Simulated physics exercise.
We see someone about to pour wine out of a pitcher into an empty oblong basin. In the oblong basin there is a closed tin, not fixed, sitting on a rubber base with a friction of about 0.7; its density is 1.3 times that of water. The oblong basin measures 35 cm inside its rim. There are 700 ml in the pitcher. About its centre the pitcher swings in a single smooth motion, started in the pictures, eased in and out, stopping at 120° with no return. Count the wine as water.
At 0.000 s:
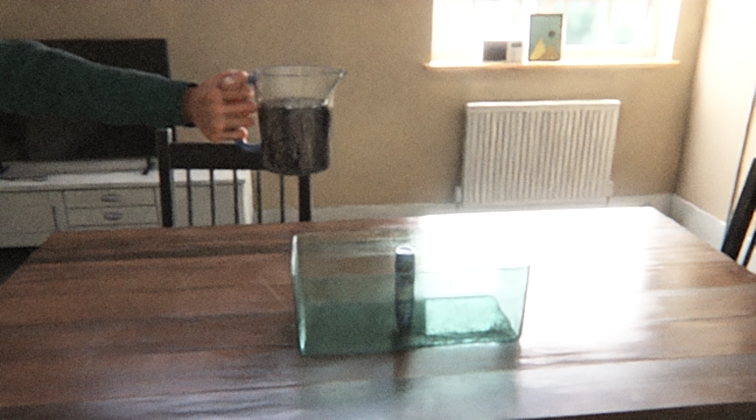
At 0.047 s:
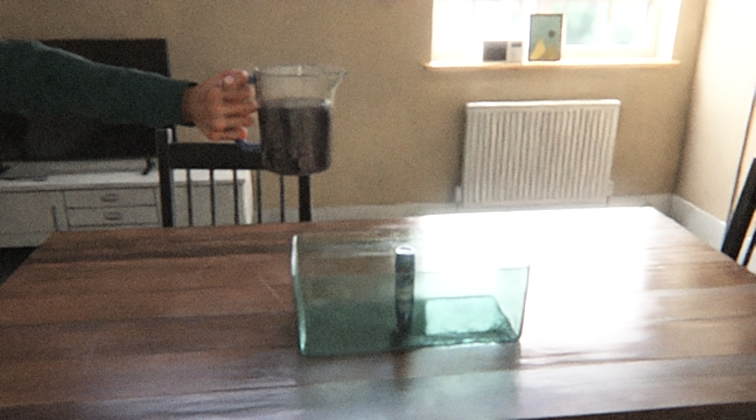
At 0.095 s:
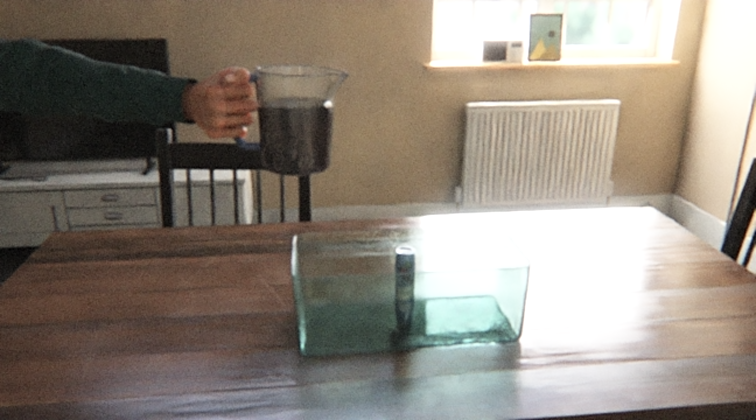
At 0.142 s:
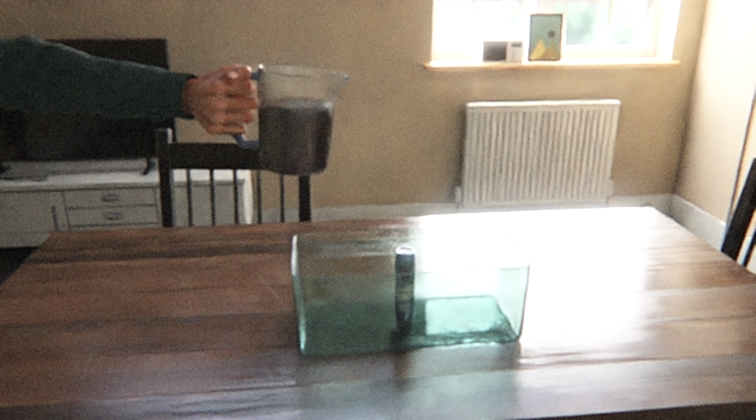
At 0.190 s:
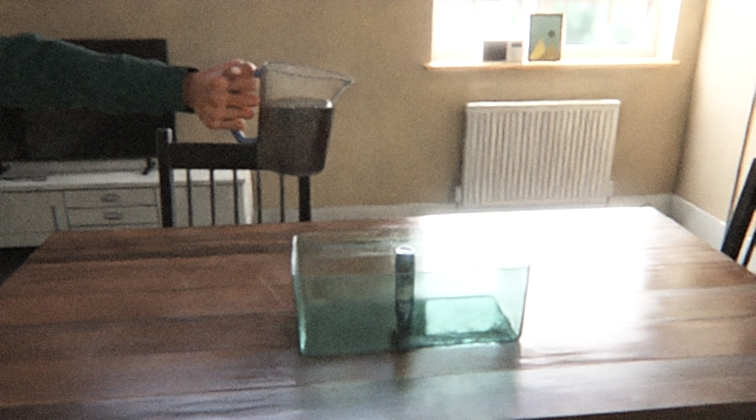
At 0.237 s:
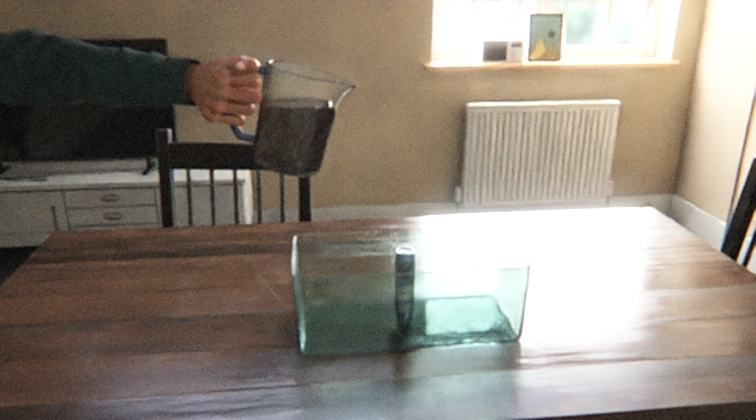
To begin with, a hand reaching in from the left holds a clear pitcher of dark liquid almost upright above a wooden table, where a greenish glass basin with a dark upright object inside stands. The pitcher then tilts slightly to the right, its spout dipping a little, while the basin stays still.
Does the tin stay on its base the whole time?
I'd say it will come down.
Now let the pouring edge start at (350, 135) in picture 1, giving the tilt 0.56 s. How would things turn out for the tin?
Then it keeps standing.
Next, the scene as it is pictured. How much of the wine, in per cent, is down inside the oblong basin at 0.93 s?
That comes to about 52 percent.
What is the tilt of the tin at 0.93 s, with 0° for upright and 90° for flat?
It sits at roughly 0°.
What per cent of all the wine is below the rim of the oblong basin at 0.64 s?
About 0 per cent.
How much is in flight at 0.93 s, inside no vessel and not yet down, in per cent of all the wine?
Estimate: About 30 in a hundred.
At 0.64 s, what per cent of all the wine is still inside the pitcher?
About 86 percent.
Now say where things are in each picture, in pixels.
The first picture shows tilt 0°; pouring edge (348, 71); surface from (259, 103) to (331, 101); the oblong basin's rim runs from (293, 256) to (517, 246); the tin's top is at (406, 254).
The second picture shows tilt 1°; pouring edge (348, 71); surface from (259, 103) to (331, 102).
The third picture shows tilt 2°; pouring edge (349, 73); surface from (260, 103) to (332, 102).
The fourth picture shows tilt 5°; pouring edge (352, 76); surface from (261, 103) to (332, 102).
The fifth picture shows tilt 9°; pouring edge (354, 80); surface from (261, 104) to (334, 103).
The sixth picture shows tilt 14°; pouring edge (357, 85); surface from (262, 104) to (335, 103).
Then, 0.64 s in, the tilt is 78° and 86 per cent is still to pour; the tin stands where it began.
Then, 0.93 s in, the tilt is 115° and 18 per cent is still to pour; the tin stands where it began.
Then, 1.24 s in, the tilt is 120° and 0 per cent is still to pour; the tin leans 54°.
Then, 1.57 s in, the tilt is 120° and 0 per cent is still to pour; the tin lies on its side.
Finally, the tin lies on its side.
